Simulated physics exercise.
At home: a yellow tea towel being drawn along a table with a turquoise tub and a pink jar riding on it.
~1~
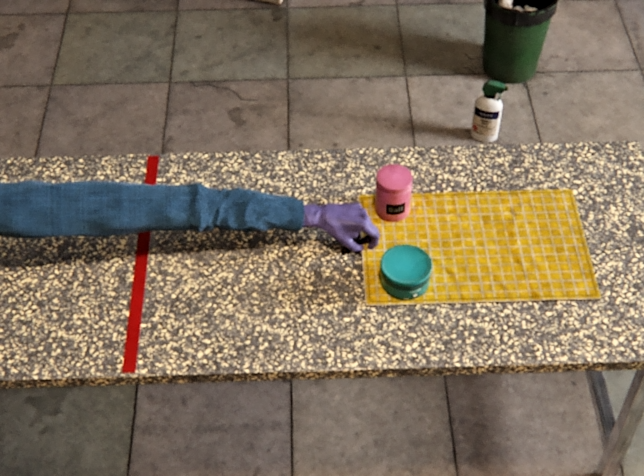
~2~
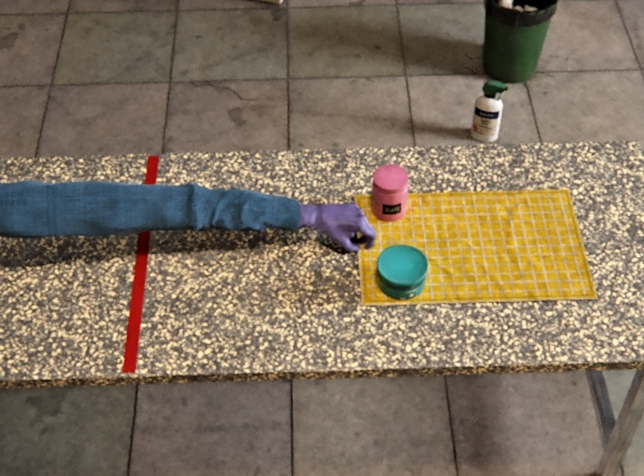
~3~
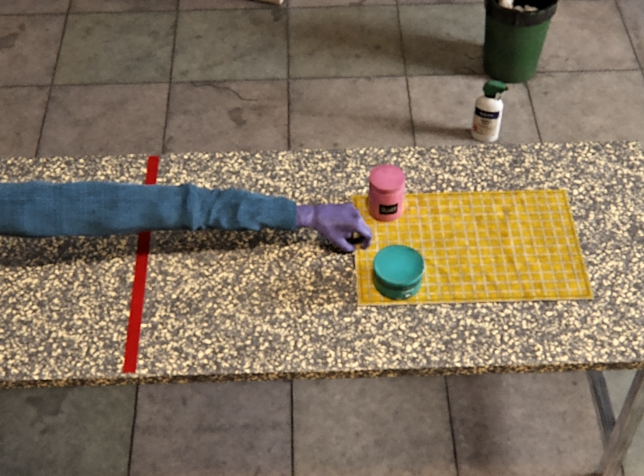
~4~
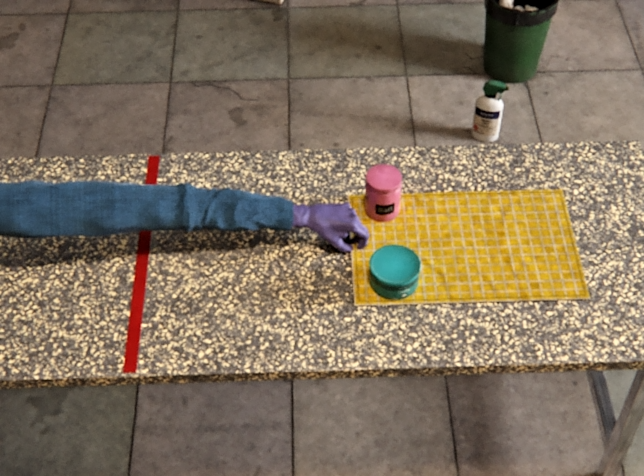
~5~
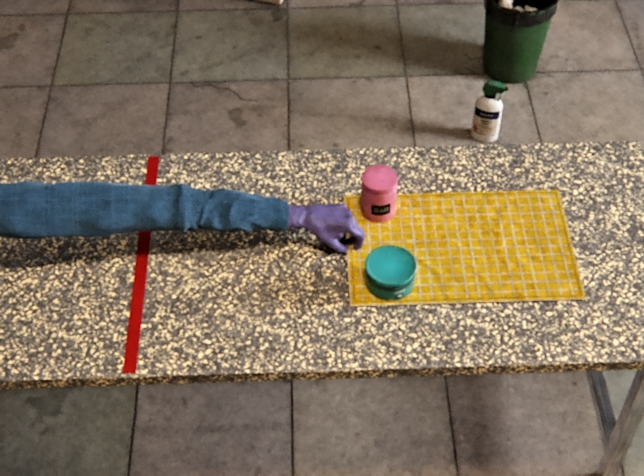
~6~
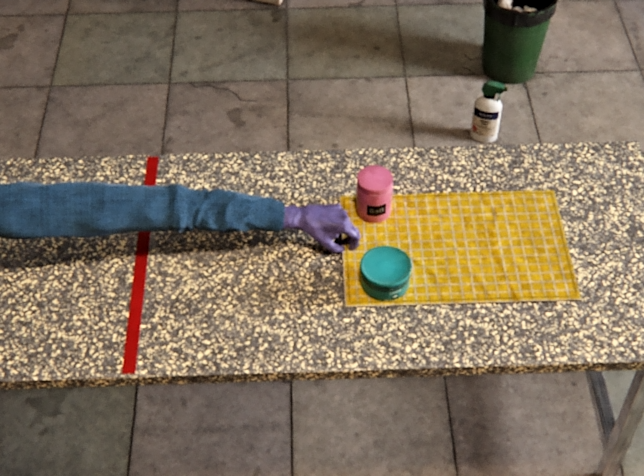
A purple-gloved hand slowly pulled a yellow checked towel a short way left across a speckled table toward a strip of red tape, and the pink jar and turquoise tub rode along on it.
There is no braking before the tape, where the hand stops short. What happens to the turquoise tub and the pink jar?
The turquoise tub remains aboard, the pink jar keeps its seat.
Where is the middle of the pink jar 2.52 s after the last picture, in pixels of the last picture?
At about (184, 200).
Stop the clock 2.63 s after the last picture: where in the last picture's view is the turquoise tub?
By then it is at (180, 279).
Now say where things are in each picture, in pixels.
Tea towel end (366, 306); turquoise tub (406, 264); pink jar (394, 177); tape (131, 353), in the first picture.
Tea towel end (362, 306), far hem (597, 299); pink jar (391, 177), in the second picture.
Tea towel end (358, 306); turquoise tub (399, 264), in the third picture.
Tea towel end (355, 306), far hem (590, 299); pink jar (384, 177), in the fourth picture.
Tea towel end (350, 306); turquoise tub (391, 264), in the fifth picture.
Tea towel end (346, 307), far hem (581, 300); turquoise tub (386, 265); pink jar (375, 178); tape (131, 354), in the sixth picture.
Then, 2.52 s on from there, hem at the tape; turquoise tub on the cloth near (185, 279); pink jar on the cloth near (184, 200).
Then, 2.63 s on from there, hem at the tape; turquoise tub on the cloth near (180, 279); pink jar on the cloth near (180, 200).
In the end, hem at the tape; turquoise tub on the cloth near (180, 279); pink jar on the cloth near (180, 200). The turquoise tub keeps its seat and the pink jar stays on the cloth.
